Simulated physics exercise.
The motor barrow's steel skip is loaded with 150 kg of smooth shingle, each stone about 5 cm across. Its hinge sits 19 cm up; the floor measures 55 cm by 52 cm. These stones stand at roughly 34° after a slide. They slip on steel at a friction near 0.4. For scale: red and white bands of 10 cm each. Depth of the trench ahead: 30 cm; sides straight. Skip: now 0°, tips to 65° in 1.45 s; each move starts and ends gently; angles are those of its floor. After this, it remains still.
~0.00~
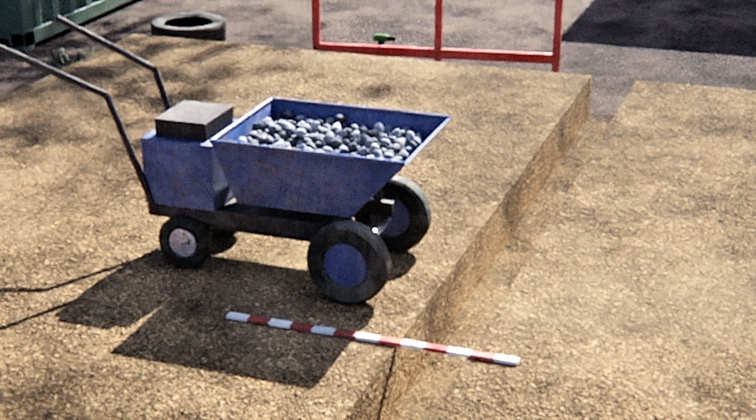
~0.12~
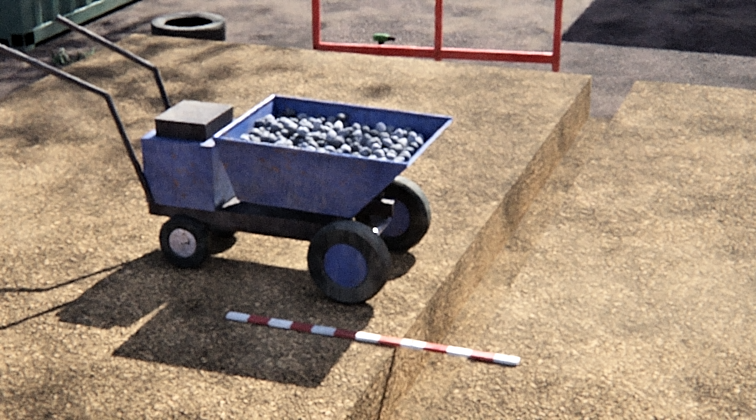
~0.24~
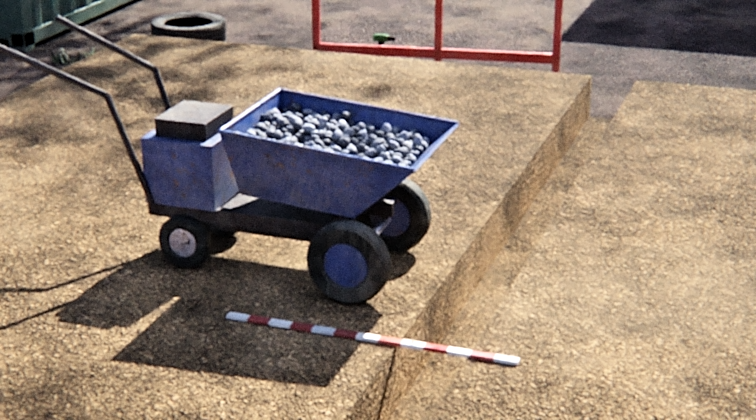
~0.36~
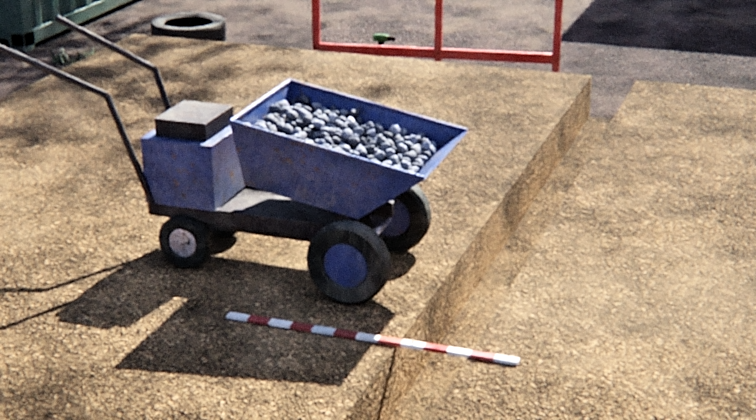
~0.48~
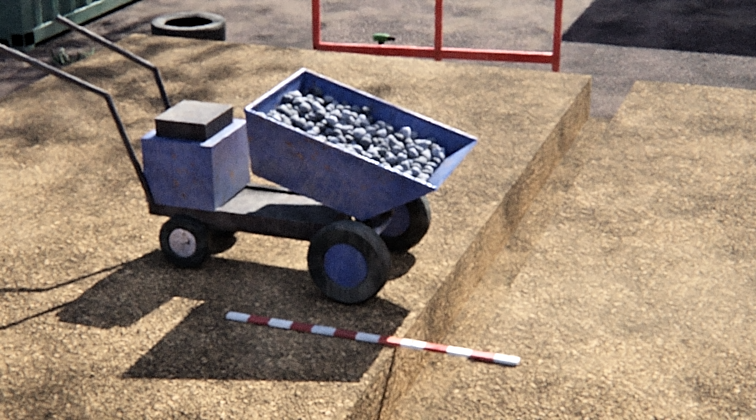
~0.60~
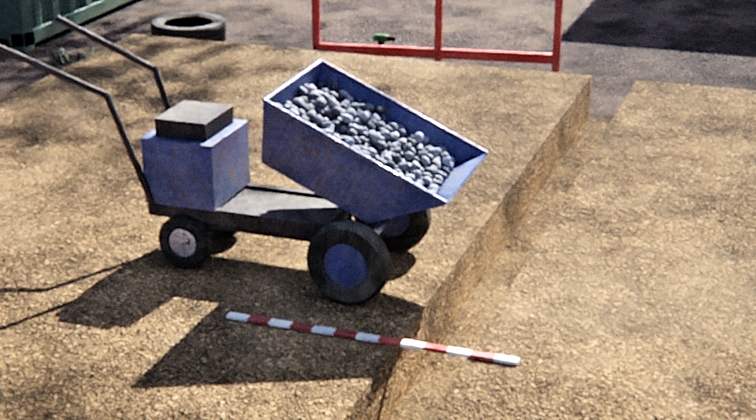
On a sunlit yard of rough, sandy ground, seen from above and to one side by a still camera, a raised level ends at a straight edge. A blue motor barrow with dark wheels and a skip of grey stones stands behind a red and white striped pole, with a red frame and a tyre beyond. The skip gradually tilts up, its right end lowering, while the barrow stays put.
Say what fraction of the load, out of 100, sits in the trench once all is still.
About 34 out of 100.
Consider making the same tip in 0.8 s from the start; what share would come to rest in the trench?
That would give about 30 percent.
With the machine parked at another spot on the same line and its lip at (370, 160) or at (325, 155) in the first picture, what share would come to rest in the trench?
The first start gives about 70 per cent, the second about 95.
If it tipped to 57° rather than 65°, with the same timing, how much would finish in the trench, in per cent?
Expect roughly 35 per cent.
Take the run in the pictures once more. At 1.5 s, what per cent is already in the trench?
Around 5 per cent of it.
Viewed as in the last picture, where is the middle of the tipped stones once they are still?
Centre estimate: Around (542, 295).
After 1.1 s the floor is at 55°; 100 % in the skip; the foremost stones are at (493, 234).
After 1.5 s the floor is at 65°; 53 % in the skip, 4 % in the trench, 43 % past the trench; the foremost stones are at (612, 310).
After 1.9 s the floor is at 65°; 23 % in the skip, 12 % in the trench, 66 % past the trench; the foremost stones are at (698, 328).
After 3.8 s the floor is at 65°; 0 % in the skip, 34 % in the trench, 66 % past the trench; the foremost stones are at (743, 342).
